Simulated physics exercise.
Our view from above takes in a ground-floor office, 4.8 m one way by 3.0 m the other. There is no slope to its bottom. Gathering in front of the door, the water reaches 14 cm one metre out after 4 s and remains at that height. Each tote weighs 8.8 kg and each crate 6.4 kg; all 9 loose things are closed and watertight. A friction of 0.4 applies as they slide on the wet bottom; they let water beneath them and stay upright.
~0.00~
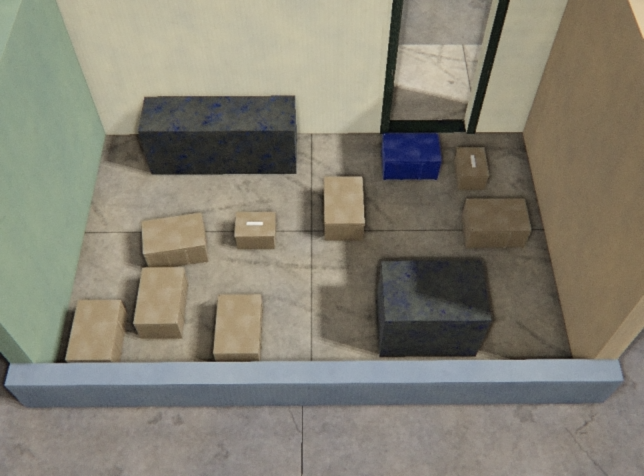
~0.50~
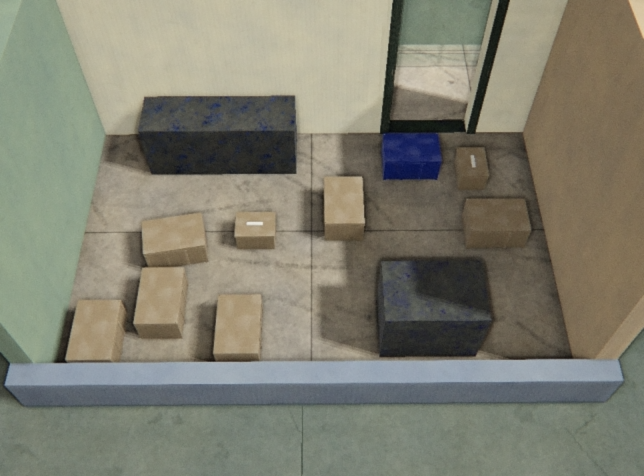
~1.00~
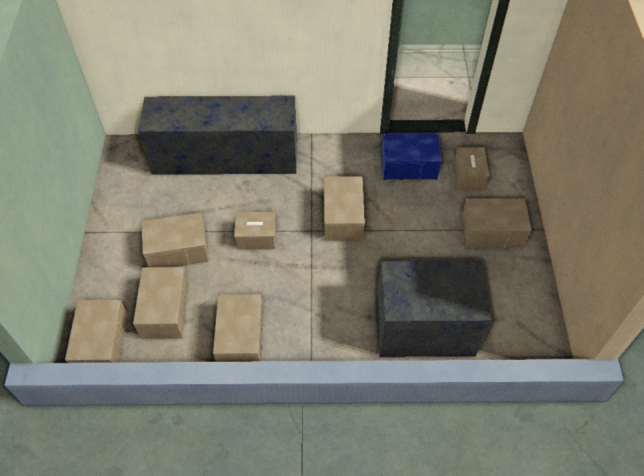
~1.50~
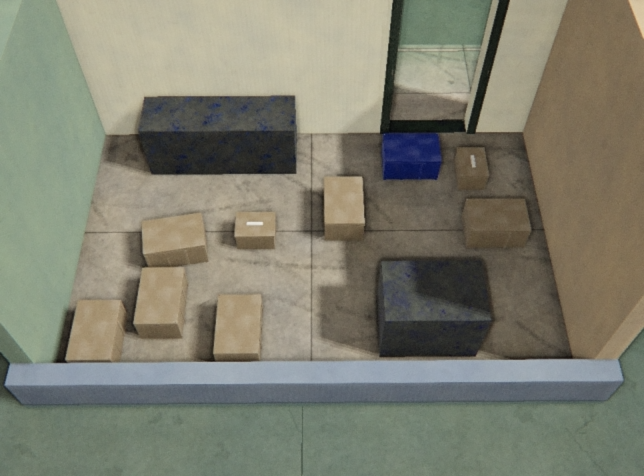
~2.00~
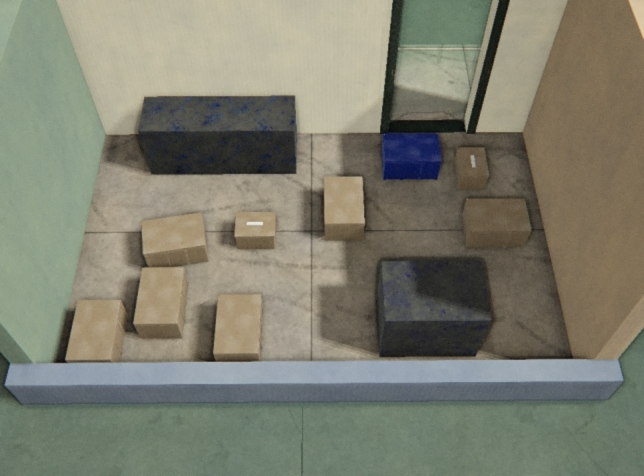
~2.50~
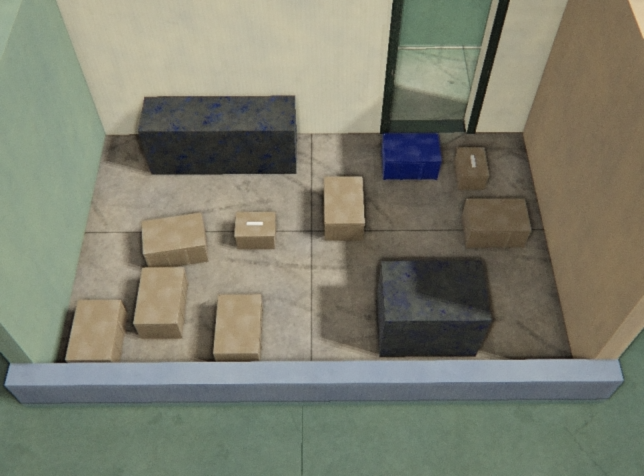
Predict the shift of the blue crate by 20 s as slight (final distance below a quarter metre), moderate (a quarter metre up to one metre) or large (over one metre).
It gets pushed well away.
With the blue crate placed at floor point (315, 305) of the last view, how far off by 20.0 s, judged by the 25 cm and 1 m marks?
Answer: It covers a big distance.
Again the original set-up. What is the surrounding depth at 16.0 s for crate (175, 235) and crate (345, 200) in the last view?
Close to 8 and 6 centimetres.
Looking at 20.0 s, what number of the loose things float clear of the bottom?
It comes to 9 of them.
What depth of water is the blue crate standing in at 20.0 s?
Roughly 8 cm deep.
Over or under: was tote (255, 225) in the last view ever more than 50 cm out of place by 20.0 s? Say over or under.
Not that far.
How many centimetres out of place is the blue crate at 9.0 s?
Some 250 cm from the start.
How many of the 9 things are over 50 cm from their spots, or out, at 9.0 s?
By then the count is 3.
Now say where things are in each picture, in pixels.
The blue crate at (412, 147), on the bottom; water covers 0.0 m2; 0 of 9 have shifted, in the first frame.
The blue crate at (412, 147) rests on the ground; 0.0 m2 under water; 0 of 9 have shifted, in the second frame.
The blue crate at (412, 147) rests on the ground; water covers 0.0 m2; 0 of 9 have shifted, in the third frame.
The blue crate at (412, 147) rests on the ground; water covers 0.0 m2; 0 of 9 have shifted, in the fourth frame.
The blue crate at (412, 147) rests on the ground; water covers 0.0 m2; 0 of 9 have shifted, in the fifth frame.
The blue crate at (412, 147), on the bottom; 0.1 m2 under water; 0 of 9 have shifted, in the sixth frame.
After 4.0 s the blue crate is near (404, 178), 0.4 m from its start, aground; 0 afloat.
After 9.0 s the blue crate is near (230, 297), 2.6 m from its start, afloat; 2 afloat.
After 16.0 s the blue crate is near (197, 224), 2.4 m from its start, afloat; 7 afloat.
After 20.0 s the blue crate is near (242, 196), 1.9 m from its start, afloat; 9 afloat.
